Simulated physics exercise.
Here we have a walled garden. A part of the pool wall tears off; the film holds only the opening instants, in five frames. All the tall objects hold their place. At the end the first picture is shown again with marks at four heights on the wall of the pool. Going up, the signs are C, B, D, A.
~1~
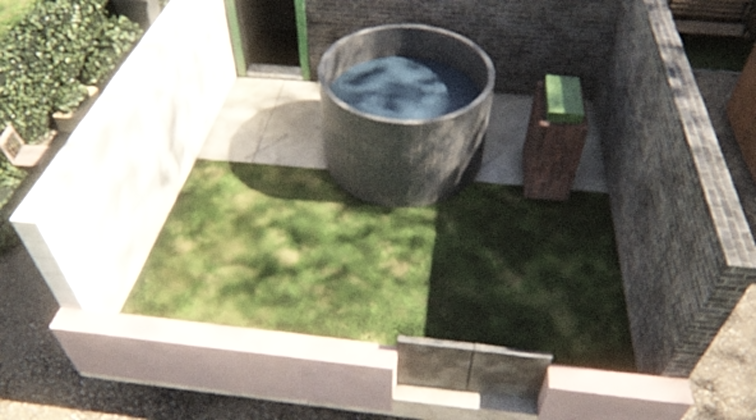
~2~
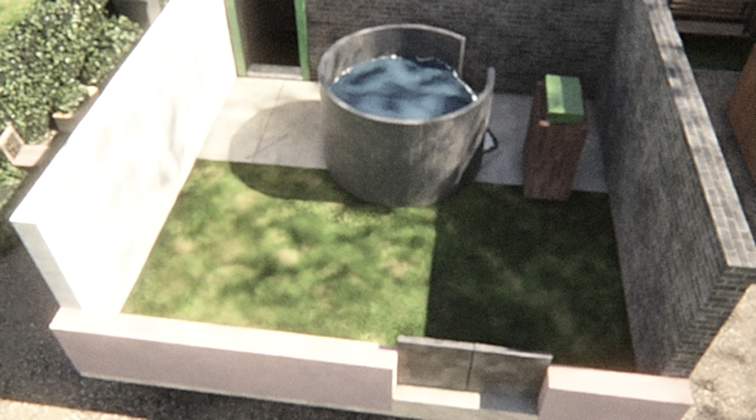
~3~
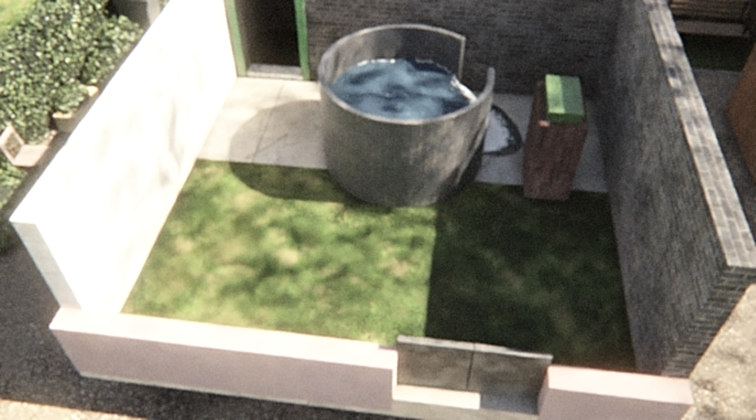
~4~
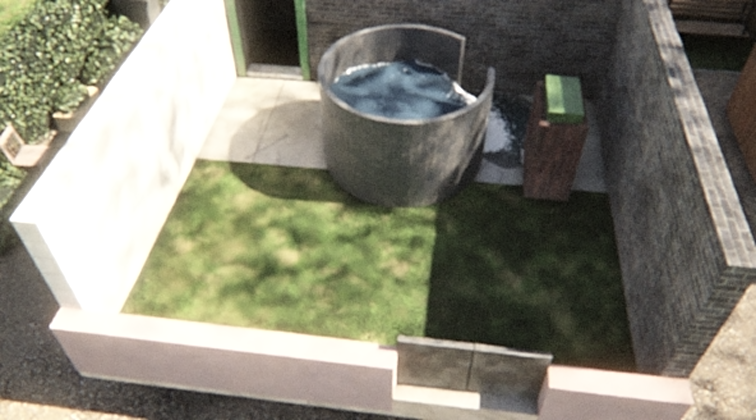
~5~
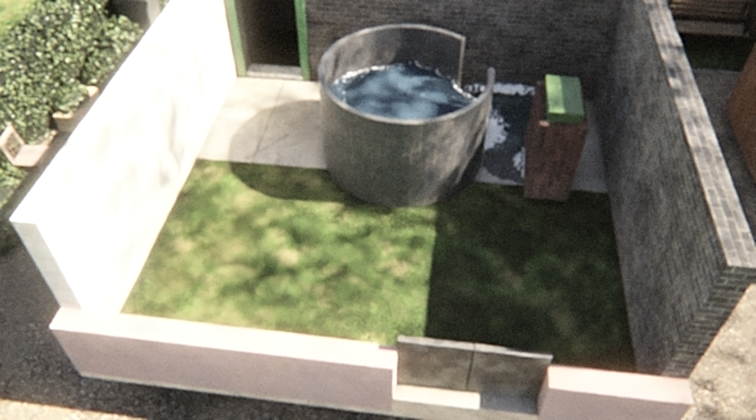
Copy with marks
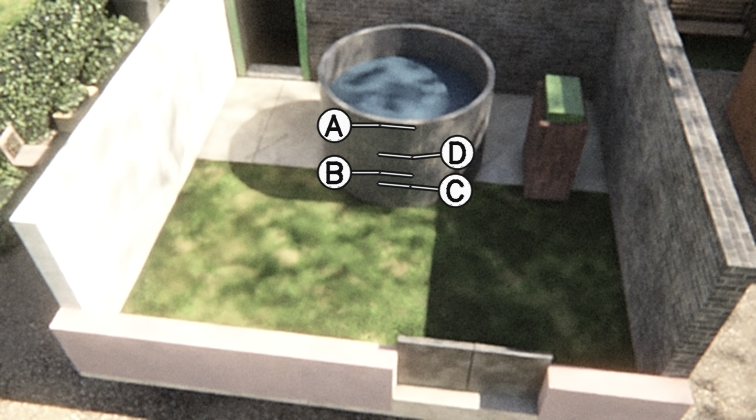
Water pours through a gap in the round grey pool and spreads across the paving.
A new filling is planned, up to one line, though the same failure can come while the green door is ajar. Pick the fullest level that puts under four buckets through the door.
Take D.
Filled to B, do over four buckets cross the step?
No, not at all.
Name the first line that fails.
It is A.
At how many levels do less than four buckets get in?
Three of the four.
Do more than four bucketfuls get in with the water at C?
No, that is safe.
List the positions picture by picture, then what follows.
The first picture shows water in the pool at rest, its middle at (405, 99); foot of the green doorway at (275, 78); shut gate at (473, 352).
In the second picture, water covers 1 % of the ground, its front hidden from here.
The third picture shows front seen at (503, 119), 3 % of the ground wet.
The fourth picture shows front seen at (516, 107), 7 % of the ground wet.
The fifth picture shows front seen at (517, 175), 10 % of the ground wet.
On the marked copy, A at (396, 126); B at (395, 174); C at (395, 185); D at (395, 155); from the bottom up C, B, D, A.
If A is chosen, about 13 bucketfuls get in.
If B is chosen, a splash gets over, under a bucket.
If C is chosen, nothing gets over.
If D is chosen, a bucket or two gets in.
